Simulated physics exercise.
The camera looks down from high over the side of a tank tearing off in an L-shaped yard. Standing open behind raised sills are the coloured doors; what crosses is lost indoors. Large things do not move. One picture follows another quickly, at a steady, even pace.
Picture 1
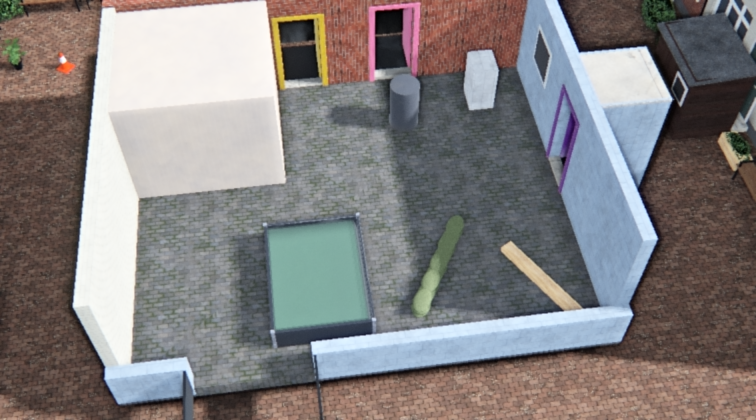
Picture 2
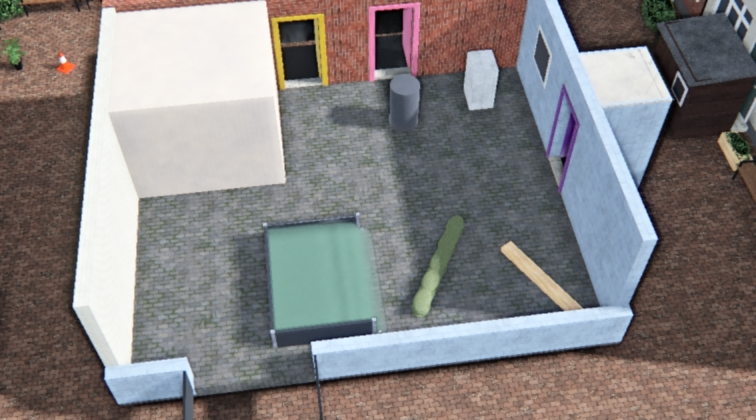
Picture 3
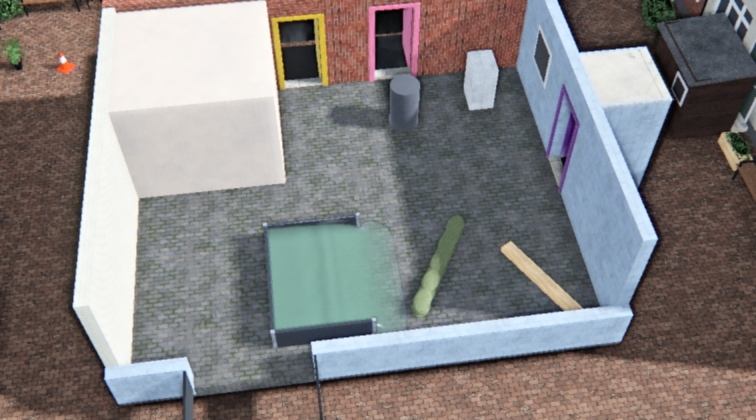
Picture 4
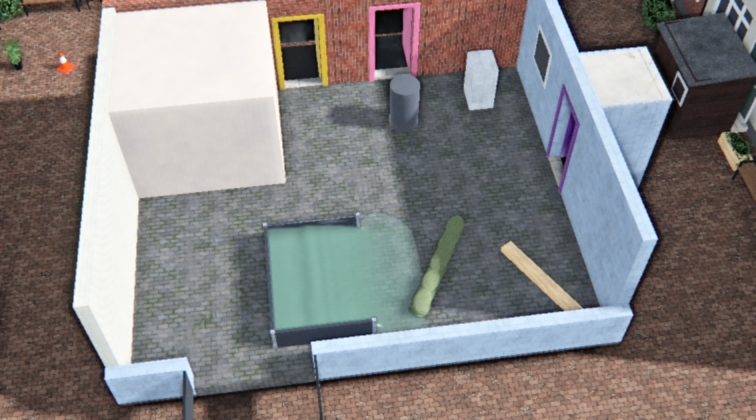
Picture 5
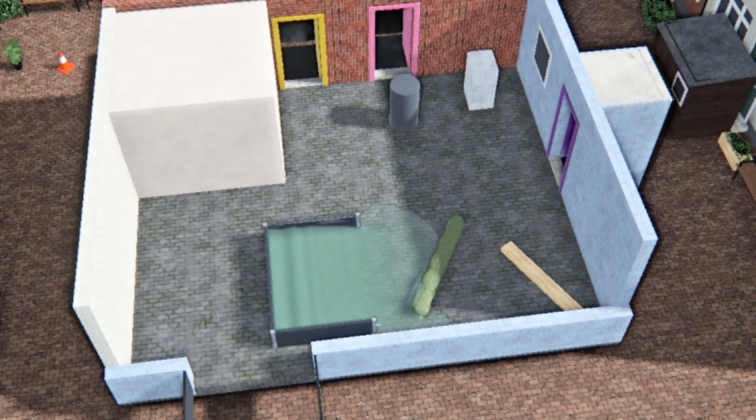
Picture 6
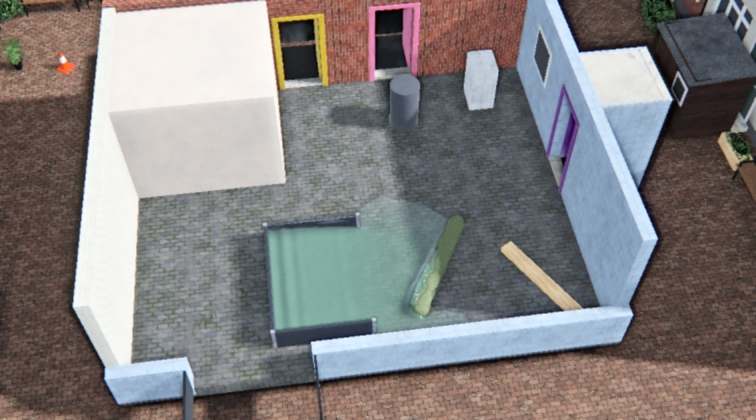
Open-topped tank of green water losing its right side in a walled yard, water spreading rightward across paving to a green hedge-like strip.
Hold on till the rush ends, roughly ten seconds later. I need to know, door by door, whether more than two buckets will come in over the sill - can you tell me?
Outcome: The pink door is going to stay within two buckets, the purple door is going to stay within two buckets, the yellow door is going to be swamped.
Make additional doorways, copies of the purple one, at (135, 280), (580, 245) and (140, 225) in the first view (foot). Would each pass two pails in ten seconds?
Well, the first one doesn't reach it, the next doesn't reach it, and the last doesn't reach it.
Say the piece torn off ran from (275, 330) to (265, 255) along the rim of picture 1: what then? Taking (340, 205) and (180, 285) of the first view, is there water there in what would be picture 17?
Point one not reached; point two reached.
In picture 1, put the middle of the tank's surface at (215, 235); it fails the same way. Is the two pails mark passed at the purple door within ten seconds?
Check, purple door: Limit exceeded.
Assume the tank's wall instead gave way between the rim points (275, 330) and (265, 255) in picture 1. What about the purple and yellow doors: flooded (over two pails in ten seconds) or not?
The purple door stays below the mark and the yellow door stays below the mark.
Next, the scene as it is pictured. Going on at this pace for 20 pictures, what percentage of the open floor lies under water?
That works out to some 50 in a hundred.
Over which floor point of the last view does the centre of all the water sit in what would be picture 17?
I'd put my finger on (390, 264).
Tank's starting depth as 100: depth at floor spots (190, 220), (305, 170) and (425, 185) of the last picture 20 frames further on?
I'd put them at close to 0 per cent, then 0 per cent, then 16 per cent.
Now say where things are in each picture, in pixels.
The tank at (318, 273) is whole and still, in the first picture.
The front is at (363, 230), out from the gap at (364, 277), in the second picture.
The front is at (371, 224), out from the gap at (364, 277), in the third picture.
The front is at (387, 218), out from the gap at (364, 278), in the fourth picture.
The front is at (410, 215), out from the gap at (364, 278), in the fifth picture.
Water pours out at (364, 278) and has run to (446, 223), in the sixth picture.
A moment on, water covers 15 % of the floor; the pink door not reached, the purple door not reached, the yellow door not reached.
Next, water covers 25 % of the floor; the pink door not reached, the purple door not reached, the yellow door not reached.
Then, water covers 50 % of the floor; the pink door not reached, the purple door wet at the sill, nothing in, the yellow door not reached.
Later, water covers 65 % of the floor; the pink door wet at the sill, nothing in, the purple door wet at the sill, nothing in, the yellow door under two buckets in.
In the end, water covers 70 % of the floor; the pink door wet at the sill, nothing in, the purple door under two buckets in, the yellow door over two buckets in.
